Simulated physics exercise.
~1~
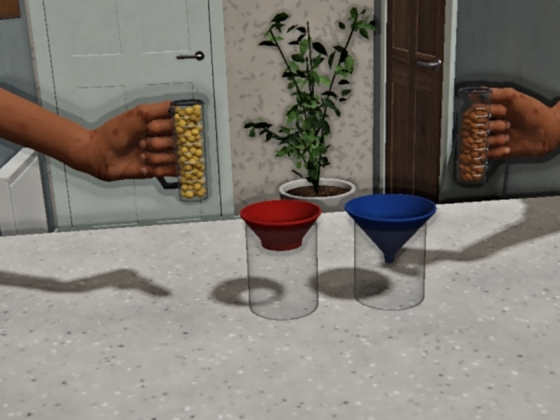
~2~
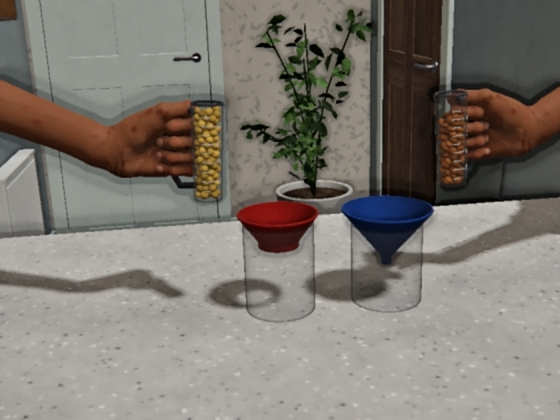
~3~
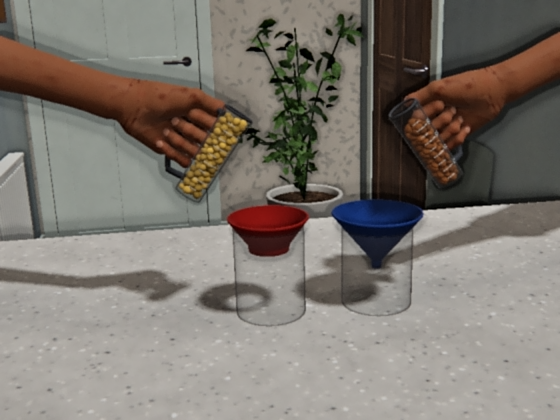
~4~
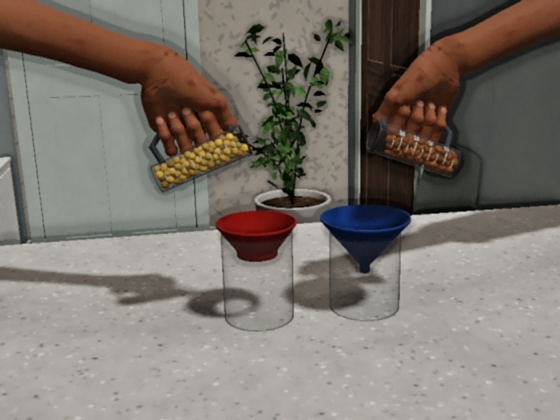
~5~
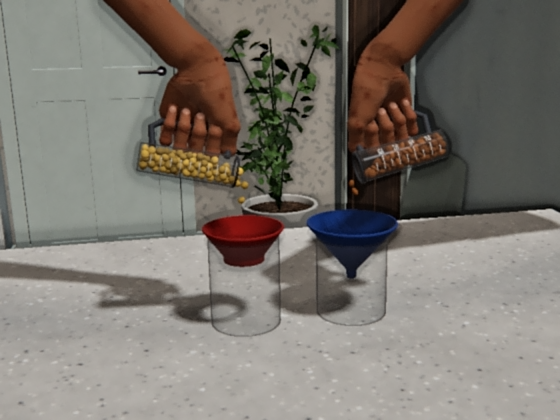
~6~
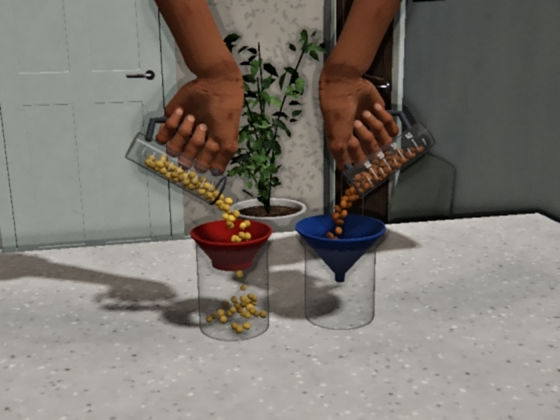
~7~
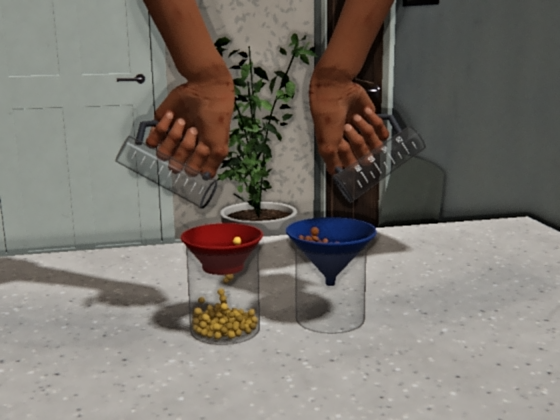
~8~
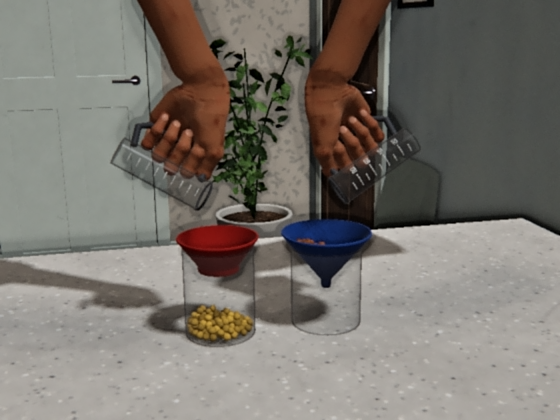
In a room with a pale door and a leafy potted plant behind, a speckled light counter is seen from slightly above. A red funnel on the left and a blue funnel on the right sit in clear jars, while two hands hold clear cups of yellow and reddish-brown pieces. The hands move inward and tip the cups as the view drifts slightly right. Pieces pour into both funnels, the yellow ones dropping through the red funnel. Finally, both cups are empty, the yellow pieces lie in the left jar, and the brown ones stay stuck in the blue funnel above an empty jar.
